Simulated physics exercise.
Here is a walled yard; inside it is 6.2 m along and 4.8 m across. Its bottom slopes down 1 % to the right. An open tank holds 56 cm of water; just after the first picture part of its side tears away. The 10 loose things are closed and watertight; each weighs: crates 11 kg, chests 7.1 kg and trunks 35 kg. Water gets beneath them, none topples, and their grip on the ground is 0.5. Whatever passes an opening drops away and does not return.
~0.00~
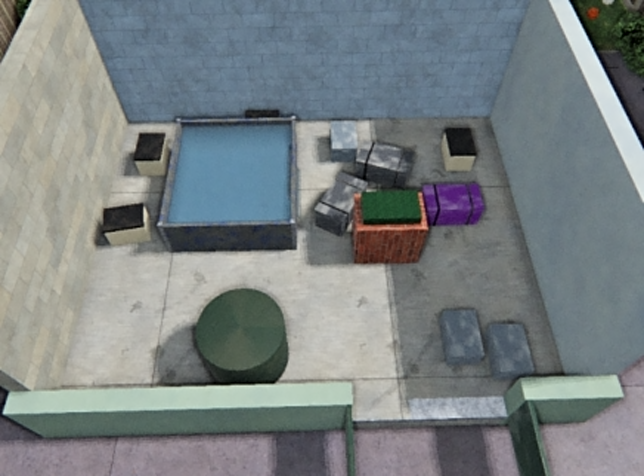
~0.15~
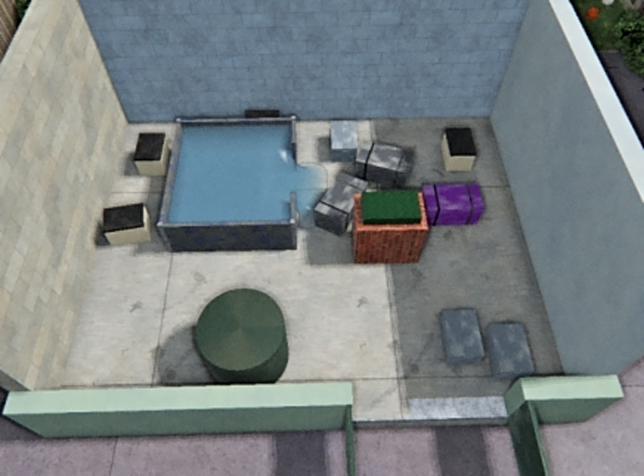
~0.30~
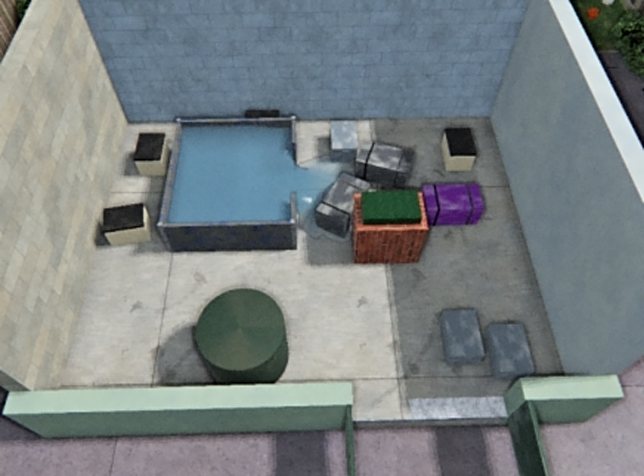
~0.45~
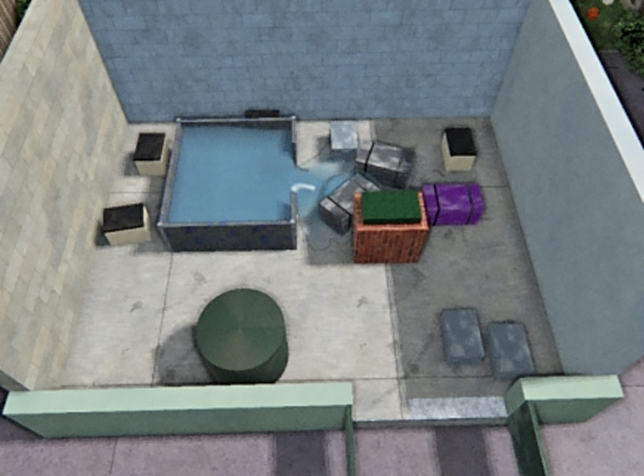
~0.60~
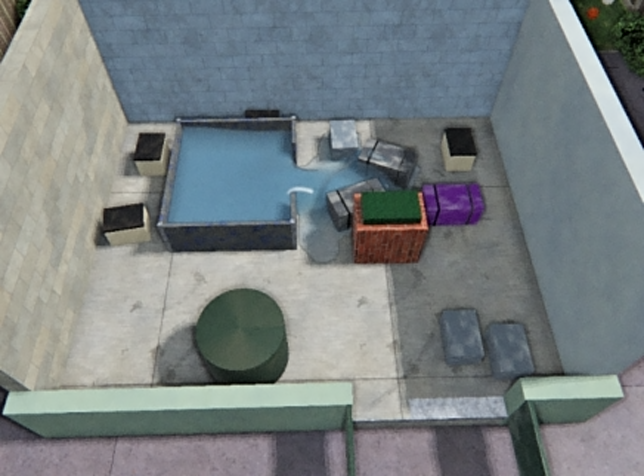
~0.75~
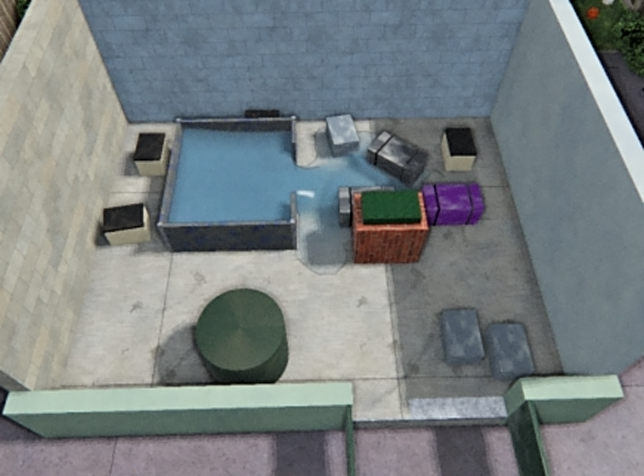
Water pours from the tank's right side and shifts the grey chests beside it.
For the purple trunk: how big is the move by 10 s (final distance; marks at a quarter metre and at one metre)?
The purple trunk ends far away.
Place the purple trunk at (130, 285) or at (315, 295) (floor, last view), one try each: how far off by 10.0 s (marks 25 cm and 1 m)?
In that order: It barely shifts; it barely shifts.
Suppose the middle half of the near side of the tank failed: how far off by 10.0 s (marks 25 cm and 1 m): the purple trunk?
In that case the purple trunk holds its place.
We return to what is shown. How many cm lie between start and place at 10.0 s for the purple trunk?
Roughly 200 cm.
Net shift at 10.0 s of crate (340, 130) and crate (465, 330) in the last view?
In that order: 40 cm, 300 cm.
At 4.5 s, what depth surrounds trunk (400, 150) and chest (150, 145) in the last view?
About 16 and 0 cm.
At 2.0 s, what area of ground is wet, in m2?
About 16 m2.
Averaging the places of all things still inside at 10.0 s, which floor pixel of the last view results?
Around (302, 228).
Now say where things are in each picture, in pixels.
The purple trunk at (453, 197), on the bottom; water covers 3.2 m2; 0 of 10 have shifted, in the first frame.
The purple trunk at (453, 197) rests on the ground; water covers 3.7 m2; 0 of 10 have shifted, in the second frame.
The purple trunk at (453, 197), on the bottom; 4.2 m2 under water; 0 of 10 have shifted, in the third frame.
The purple trunk at (453, 197), on the bottom; water covers 4.6 m2; 1 of 10 have shifted, in the fourth frame.
The purple trunk at (453, 197) rests on the ground; water covers 5.2 m2; 1 of 10 have shifted, in the fifth frame.
The purple trunk at (453, 197), on the bottom; 6.4 m2 under water; 3 of 10 have shifted, in the sixth frame.
After 2.0 s the purple trunk is near (498, 209), 0.6 m from its start, aground; 0 of 10 are out; 2 afloat.
After 4.5 s the purple trunk is near (469, 308), 1.8 m from its start, aground; 0 of 10 are out; 5 afloat.
After 7.0 s the purple trunk is near (443, 309), 1.8 m from its start, aground; 1 of 10 are out; 6 afloat.
After 10.0 s the purple trunk is near (438, 312), 1.9 m from its start, aground; 1 of 10 are out; 5 afloat.
